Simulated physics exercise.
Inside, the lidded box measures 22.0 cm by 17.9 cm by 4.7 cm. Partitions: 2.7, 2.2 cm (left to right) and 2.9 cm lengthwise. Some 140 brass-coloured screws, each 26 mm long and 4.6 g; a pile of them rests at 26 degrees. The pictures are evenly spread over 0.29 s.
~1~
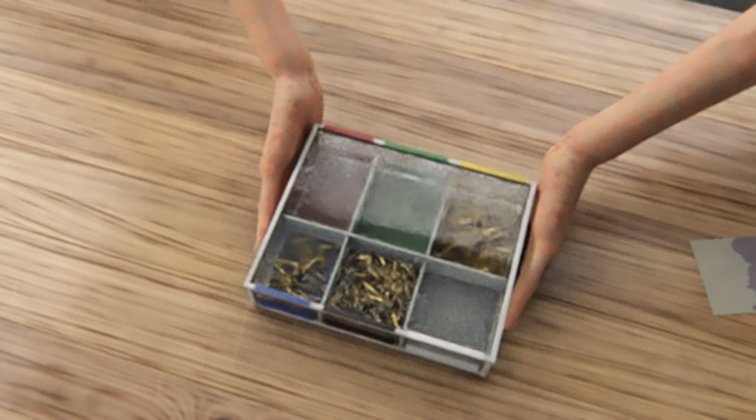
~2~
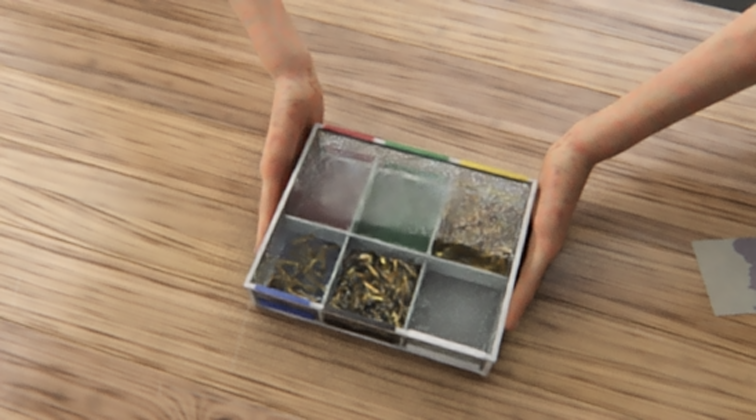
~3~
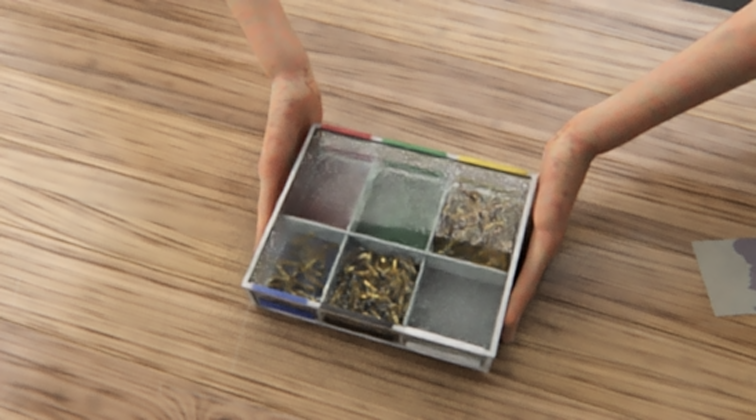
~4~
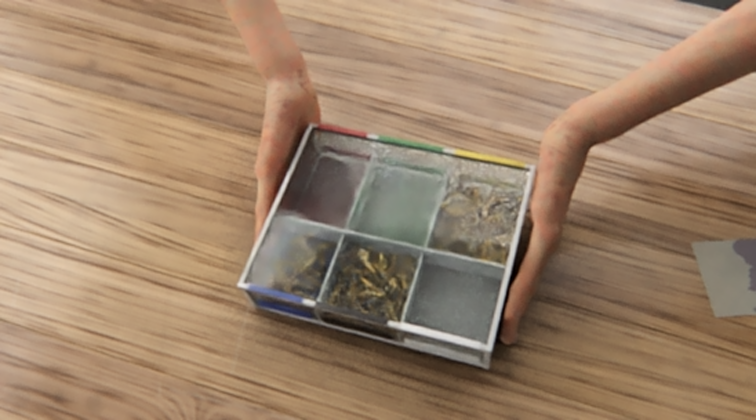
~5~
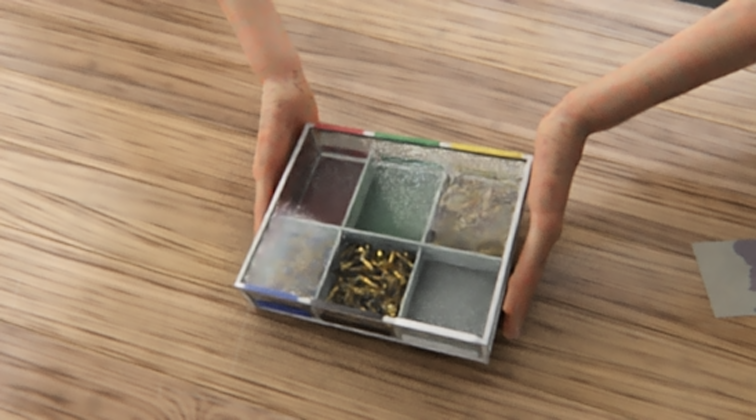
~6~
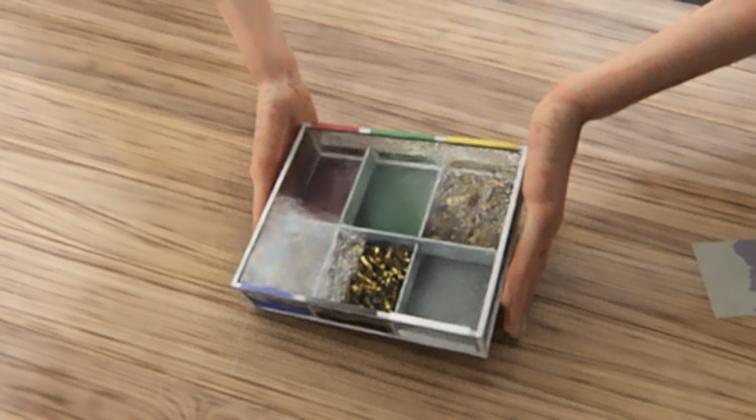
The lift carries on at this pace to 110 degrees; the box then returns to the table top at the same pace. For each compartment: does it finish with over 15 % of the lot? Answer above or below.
Red compartment: Above; blue compartment: Above; green compartment: Below; yellow compartment: Below; white compartment: Below; black compartment: Below.
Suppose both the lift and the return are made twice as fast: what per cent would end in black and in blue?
Black 5, blue 55.
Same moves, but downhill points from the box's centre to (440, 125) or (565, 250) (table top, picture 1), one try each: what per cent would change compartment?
Some 60 and 60 per cent.
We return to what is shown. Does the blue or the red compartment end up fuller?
The blue one has more.
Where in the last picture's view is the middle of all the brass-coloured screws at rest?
At about (297, 248).
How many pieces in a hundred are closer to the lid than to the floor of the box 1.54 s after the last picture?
Some 70 per cent.
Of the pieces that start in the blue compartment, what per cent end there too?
Roughly 100 per cent.
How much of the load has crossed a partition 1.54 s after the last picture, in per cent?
Roughly 60 per cent.
Then, 1.54 s after the last picture, tilt 110 degrees; red 25 %, blue 45 %, green 10 %, yellow 5 %, black 15 %.
Then, 2.57 s after the last picture, tilt 50 degrees; red 40 %, blue 60 %.
Then, 3.57 s after the last picture, tilt 0 degrees; red 40 %, blue 60 %.
In the end, red 40 %, blue 60 %, green 0 %, yellow 0 %, white 0 %, black 0 %.
